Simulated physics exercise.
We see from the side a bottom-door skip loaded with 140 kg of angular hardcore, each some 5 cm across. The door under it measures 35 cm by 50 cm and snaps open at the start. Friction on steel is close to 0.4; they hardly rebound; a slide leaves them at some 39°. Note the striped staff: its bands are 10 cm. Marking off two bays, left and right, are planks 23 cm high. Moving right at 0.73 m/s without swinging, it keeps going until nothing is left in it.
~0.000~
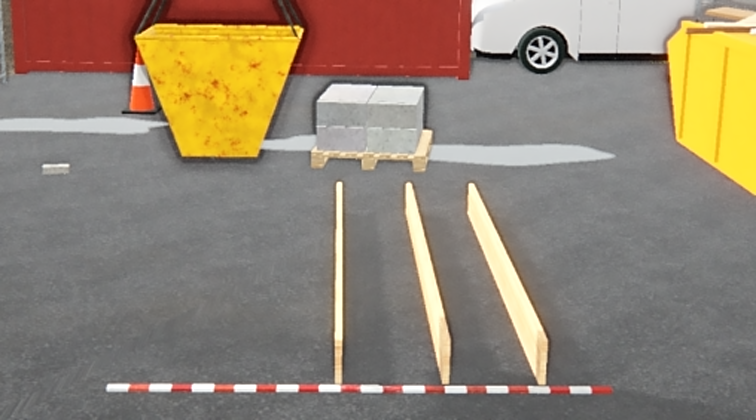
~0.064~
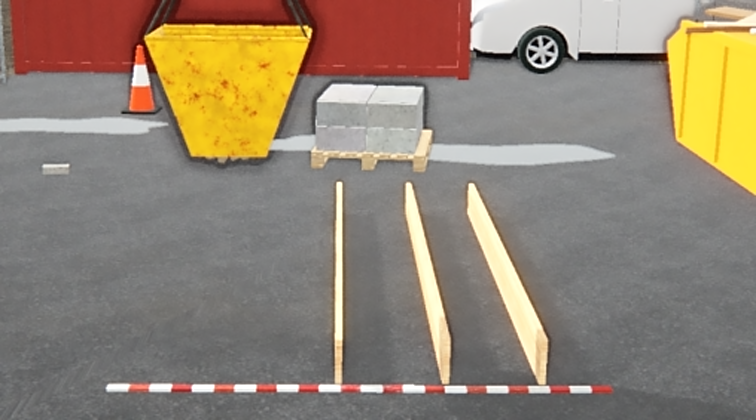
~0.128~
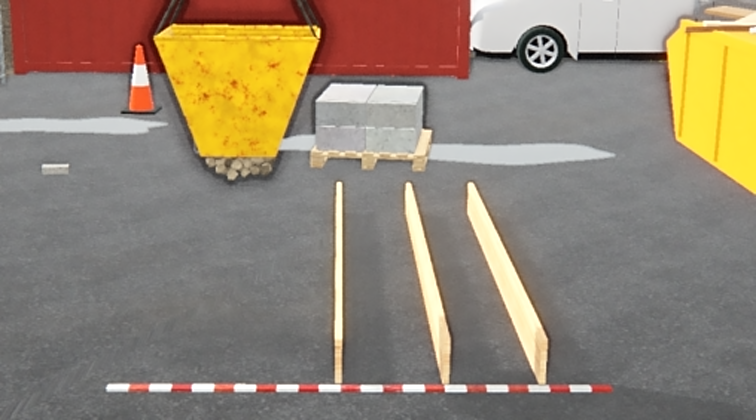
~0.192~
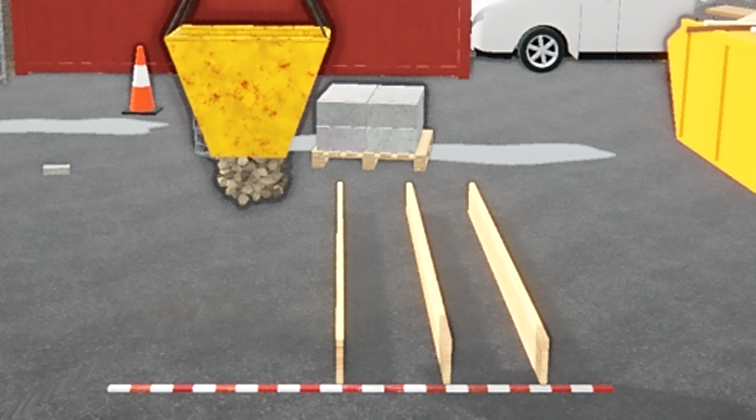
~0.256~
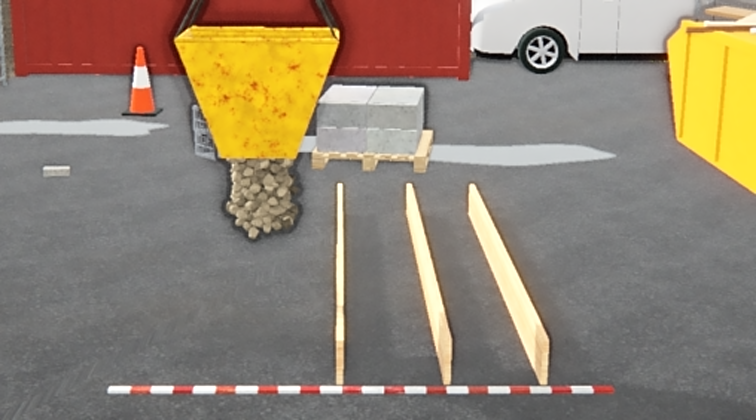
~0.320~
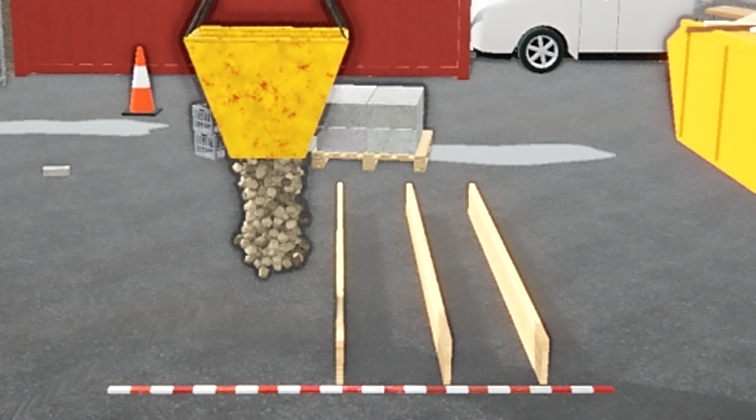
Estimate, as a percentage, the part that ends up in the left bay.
I would say roughly 23 per cent.
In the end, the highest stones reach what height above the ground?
I'd put it at close to 28 cm off the ground.
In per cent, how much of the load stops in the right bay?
Approx 0 % of the load.
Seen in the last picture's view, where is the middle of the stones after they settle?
Middle at rest: Roughly (310, 329).
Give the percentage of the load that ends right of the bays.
I'd put it at roughly 0 per cent.
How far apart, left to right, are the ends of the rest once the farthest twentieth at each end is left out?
Around 90 centimetres.
After 0.7 s, 0 % in the bottom-door skip, 90 % falling or lying left of the bays, 10 % falling or lying in the left bay; the stones farthest right are at (361, 295).
After 1.1 s, 0 % in the bottom-door skip, 77 % falling or lying left of the bays, 23 % falling or lying in the left bay; the stones farthest right are at (430, 335).
After 1.7 s, 0 % in the bottom-door skip, 77 % falling or lying left of the bays, 23 % falling or lying in the left bay; the stones farthest right are at (429, 331).
After 2.6 s, 0 % in the bottom-door skip, 77 % falling or lying left of the bays, 23 % falling or lying in the left bay; the stones farthest right are at (429, 331).
After 4.5 s, 0 % in the bottom-door skip, 77 % left of the bays, 23 % in the left bay; the stones farthest right are at (429, 331).
